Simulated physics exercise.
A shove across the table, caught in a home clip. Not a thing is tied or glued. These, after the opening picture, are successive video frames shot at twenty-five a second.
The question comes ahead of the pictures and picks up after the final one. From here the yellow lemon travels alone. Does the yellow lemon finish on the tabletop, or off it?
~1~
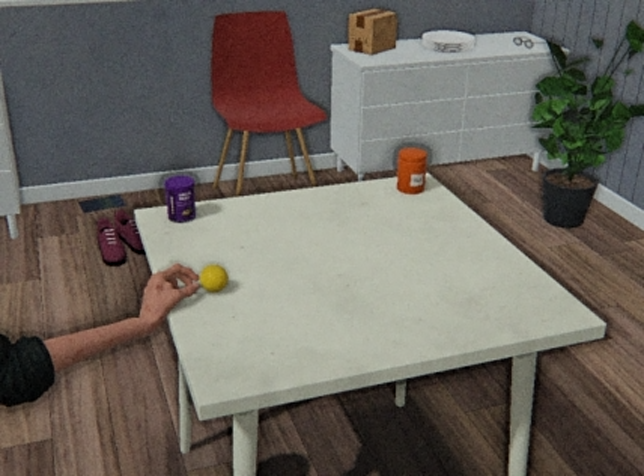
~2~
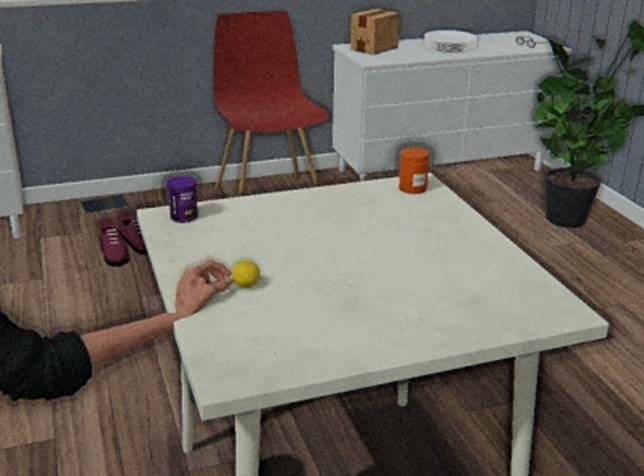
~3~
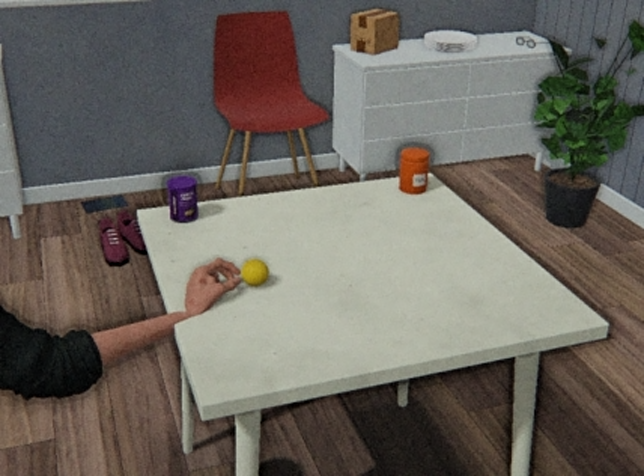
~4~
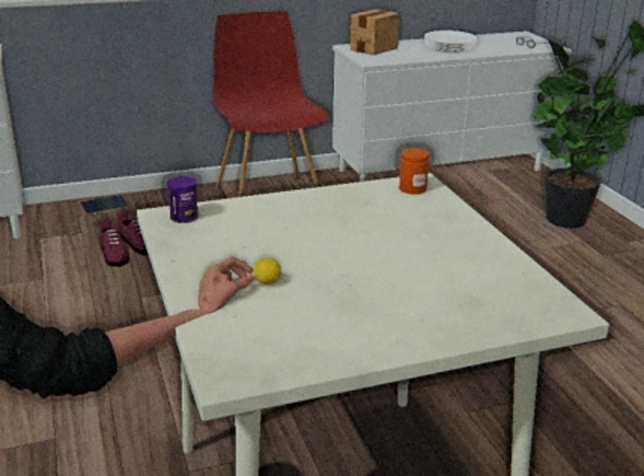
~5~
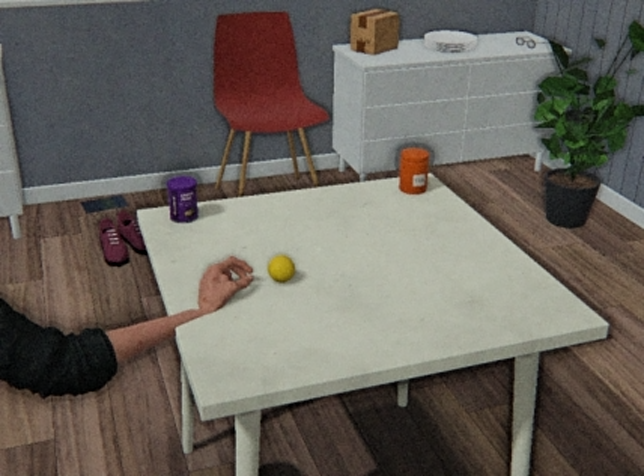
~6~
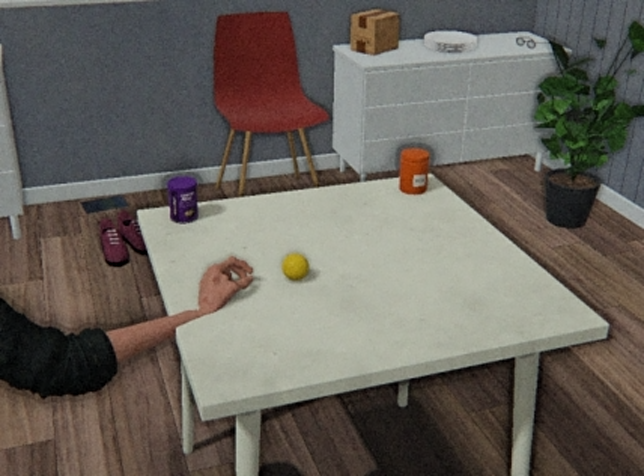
The yellow lemon finishes off the table.
Then, 0.40 s past the last view, yellow lemon displaced well along near (419, 248).
Then, 1.00 s past the last view, yellow lemon now off the table.
Finally, off the table, yellow lemon.
